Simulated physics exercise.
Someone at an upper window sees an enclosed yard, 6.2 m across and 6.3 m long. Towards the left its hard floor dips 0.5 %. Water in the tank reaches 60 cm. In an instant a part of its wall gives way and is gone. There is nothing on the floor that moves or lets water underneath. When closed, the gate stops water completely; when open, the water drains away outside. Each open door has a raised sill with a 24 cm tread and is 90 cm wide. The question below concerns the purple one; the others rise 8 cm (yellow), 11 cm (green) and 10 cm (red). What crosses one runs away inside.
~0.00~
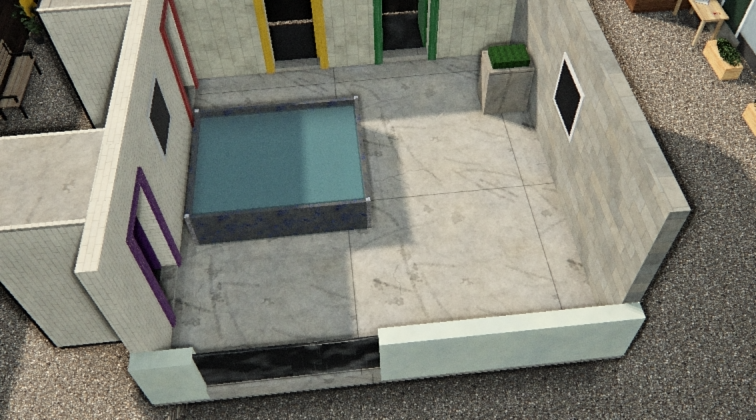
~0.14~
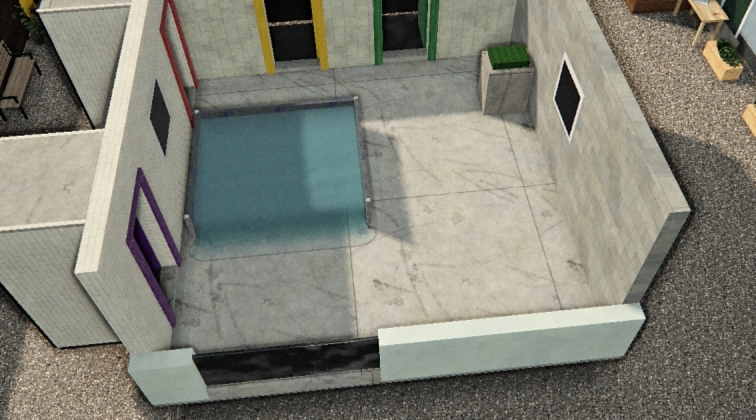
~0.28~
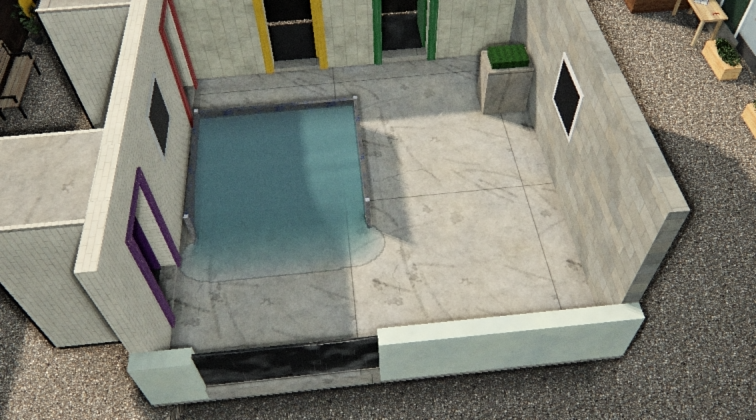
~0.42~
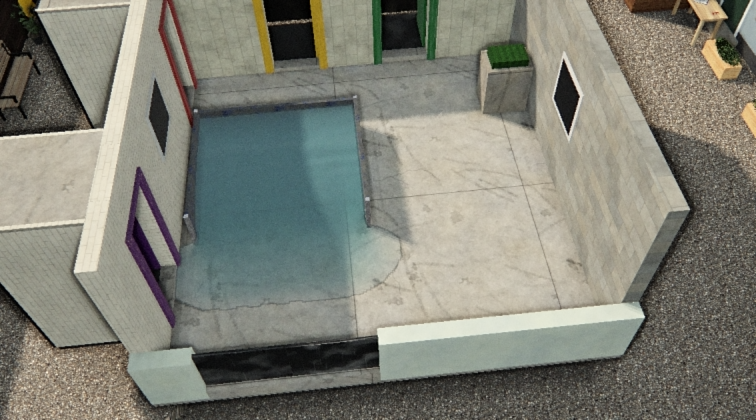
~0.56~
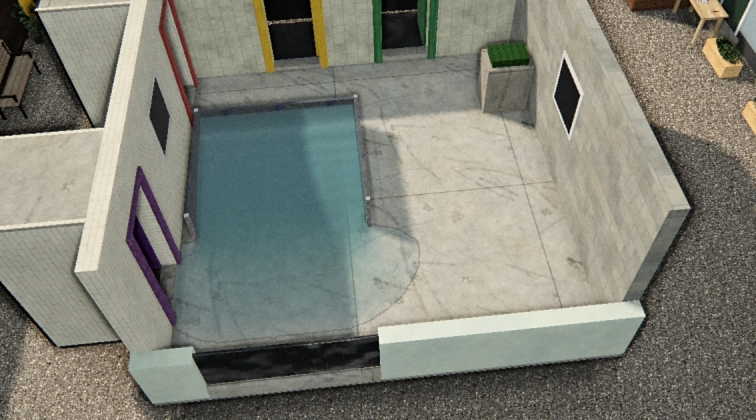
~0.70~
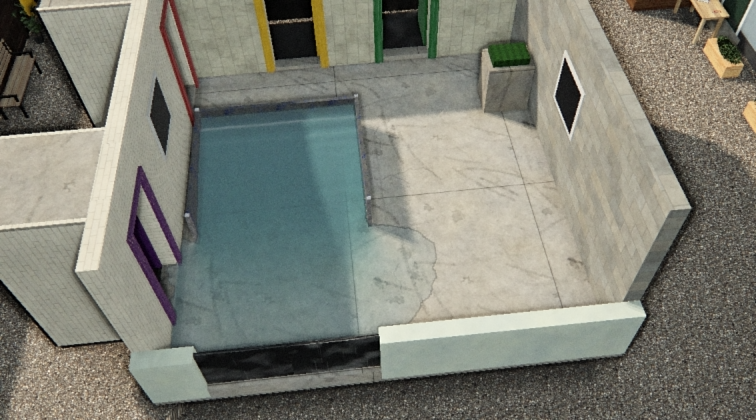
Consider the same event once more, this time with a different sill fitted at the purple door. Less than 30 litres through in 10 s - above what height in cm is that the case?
Above about 26 cm.
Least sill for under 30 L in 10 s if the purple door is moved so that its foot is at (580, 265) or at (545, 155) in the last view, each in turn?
Roughly 19 cm for the first and 9.5 cm for the second.
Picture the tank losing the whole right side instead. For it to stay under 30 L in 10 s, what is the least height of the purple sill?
Some 14.0 centimetres.
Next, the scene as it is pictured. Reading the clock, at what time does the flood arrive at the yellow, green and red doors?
Times: Yellow 5.5 seconds, green 6.0 seconds, red 4.0 seconds.
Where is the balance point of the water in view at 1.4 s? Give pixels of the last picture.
My guess is close to (283, 229).
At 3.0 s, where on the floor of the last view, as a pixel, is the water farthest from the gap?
(602, 331).
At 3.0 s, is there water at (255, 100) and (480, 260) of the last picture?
Note: Point one not yet reached; point two reached.
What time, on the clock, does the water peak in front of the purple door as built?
Crest at t of about 2.6 s.
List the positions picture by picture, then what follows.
In the first frame, the tank at (278, 157) is whole and still, 60 cm deep; the purple door at (158, 255) is dry.
In the second frame, the front is at (200, 256), 0.3 m from the gap at (282, 227); 0.7 m2 of floor is wet, 60 cm left at the back.
In the third frame, the front is at (205, 277), 0.7 m from the gap at (282, 228); 1.9 m2 of floor is wet, 60 cm left at the back.
In the fourth frame, water pours out at (282, 228) and has run 1.2 m, to (203, 304); about 10 cm deep outside, 60 cm at the back.
In the fifth frame, water pours out at (283, 227) and has run 1.8 m, to (227, 337); about 8 cm deep outside, 59 cm at the back.
In the sixth frame, the gap is at (283, 227), the front 2.3 m out at a hidden place; the back of the tank holds 52 cm; water is at the purple door at (158, 254).
After 1.4 s water covers 30 % of the floor, deepest (46 cm) near (183, 376); 16 cm at the purple door, 8 litres in over its 8 cm sill.
After 3.0 s water covers 40 % of the floor, deepest (32 cm) near (169, 377); 29 cm at the purple door, 149 litres in over its 8 cm sill.
After 10.0 s water covers 100 % of the floor, deepest (18 cm) near (190, 158); 11 cm at the purple door, 352 litres in over its 8 cm sill.
At the purple door as built, the water arrived by 0.5 s and peaked near 32 cm at 2.6 s.
Run again over the same 10 s with other heights there, 64 litres in over 21.5 cm, 17 litres over 29 cm. The limit of 30 litres is kept from about 26 cm up.
